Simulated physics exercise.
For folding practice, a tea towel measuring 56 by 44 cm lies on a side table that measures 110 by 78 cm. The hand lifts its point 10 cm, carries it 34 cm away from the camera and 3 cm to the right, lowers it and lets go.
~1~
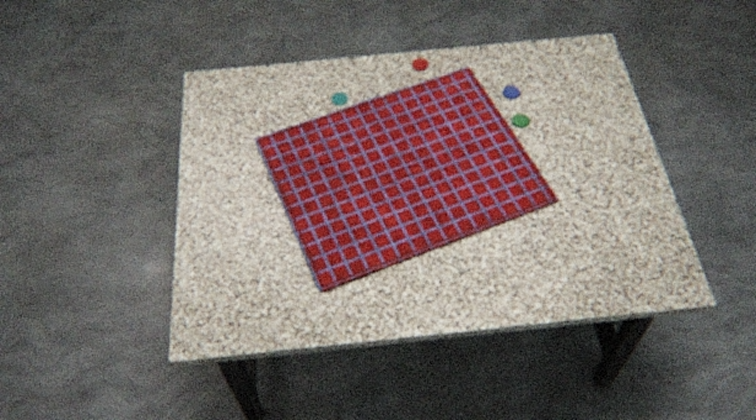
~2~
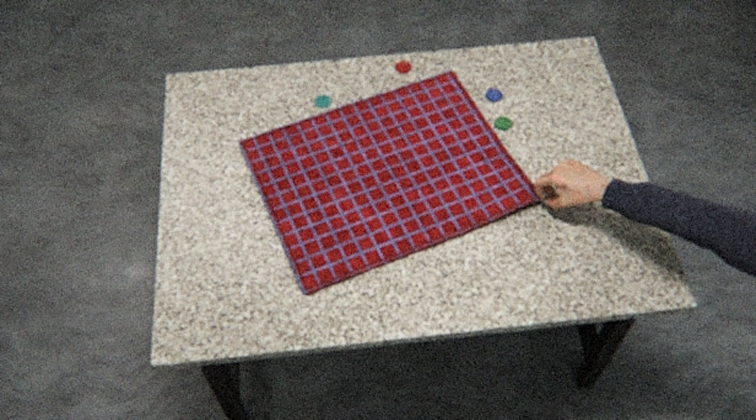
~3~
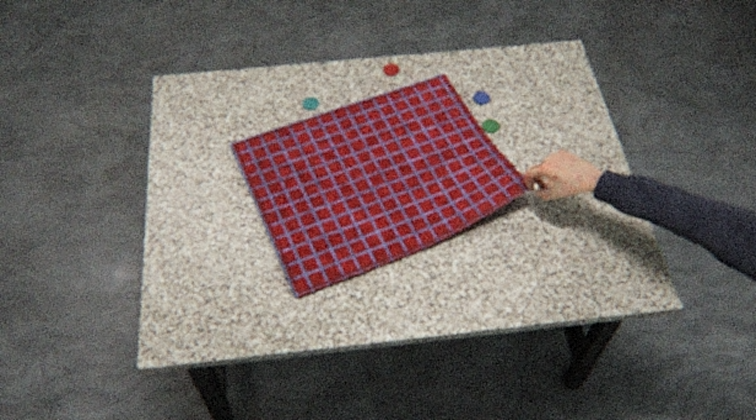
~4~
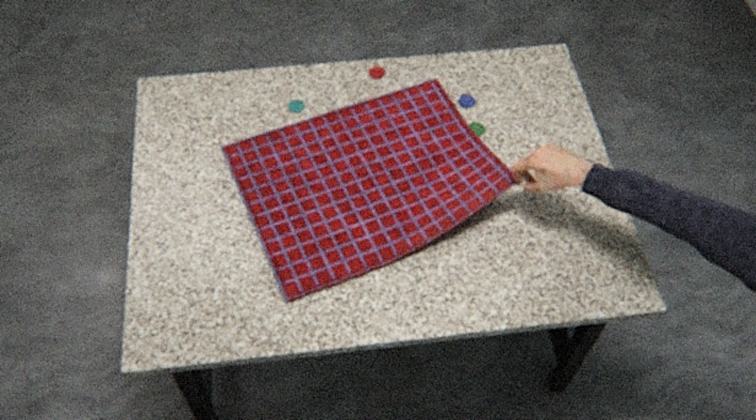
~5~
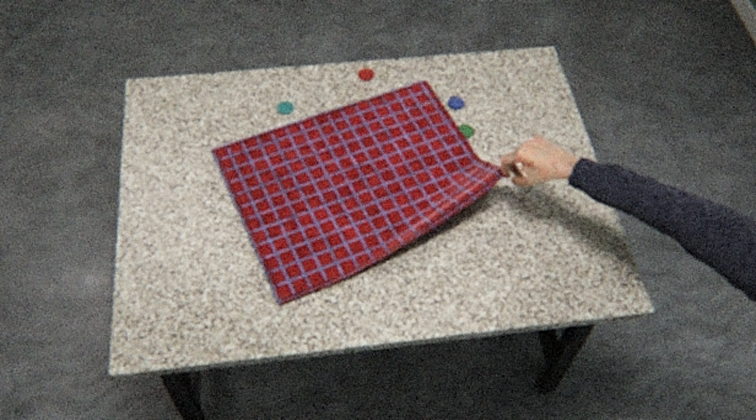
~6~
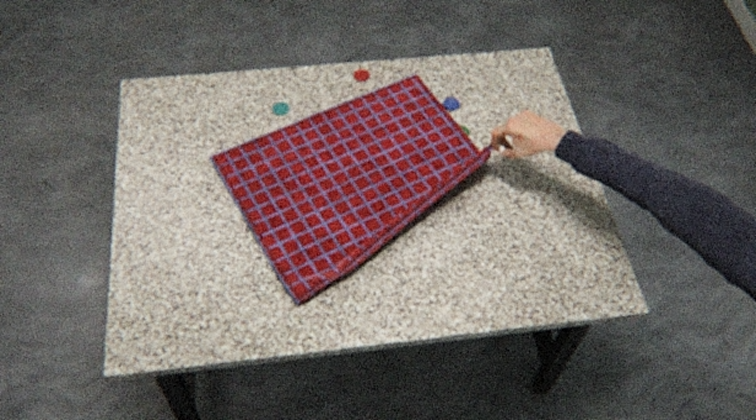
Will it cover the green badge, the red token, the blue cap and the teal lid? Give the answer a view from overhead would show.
In order: The green badge gets covered; the red token vanishes under it; the blue cap vanishes under it; the teal lid still shows.
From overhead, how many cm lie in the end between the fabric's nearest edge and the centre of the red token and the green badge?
5 cm and 4 cm, roughly.
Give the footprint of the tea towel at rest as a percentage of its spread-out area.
At rest it covers about 90 % of its flat area.
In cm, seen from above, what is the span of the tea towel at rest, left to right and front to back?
From above you'd see around 64 cm of width and near 64 cm of depth.
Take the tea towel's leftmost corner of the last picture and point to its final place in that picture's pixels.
(244, 187).
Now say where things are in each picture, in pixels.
In the first frame, green badge (521, 120); red token (420, 64); blue cap (511, 92); teal lid (340, 98); tea towel corners (321, 293) (255, 139) (469, 67) (559, 201); highest point 0 cm, lowest 0 cm.
In the second frame, tea towel corners (305, 295) (238, 142); grip (543, 197); highest point 3 cm, lowest 0 cm.
In the third frame, tea towel corners (296, 299) (230, 145); grip (534, 189); highest point 7 cm, lowest 0 cm.
In the fourth frame, tea towel corners (287, 303) (221, 147); grip (521, 183); highest point 10 cm, lowest 0 cm.
In the fifth frame, tea towel corners (280, 306) (211, 150); grip (509, 176); highest point 10 cm, lowest 0 cm.
In the sixth frame, tea towel corners (298, 305) (210, 158) (416, 75); grip (499, 150); highest point 10 cm, lowest 0 cm.
Next, 80 % of it is down, spanning 64 by 67 cm, above blue cap, green badge.
Then, 85 % of it is down, spanning 60 by 63 cm, above blue cap, red token.
After that, 85 % of it is down, spanning 62 by 65 cm, above blue cap, red token, green badge.
Later, 85 % of it is down, spanning 61 by 65 cm, above blue cap, red token, green badge.
At the end, 90 % of it is down, spanning 65 by 64 cm, above blue cap, red token, green badge.
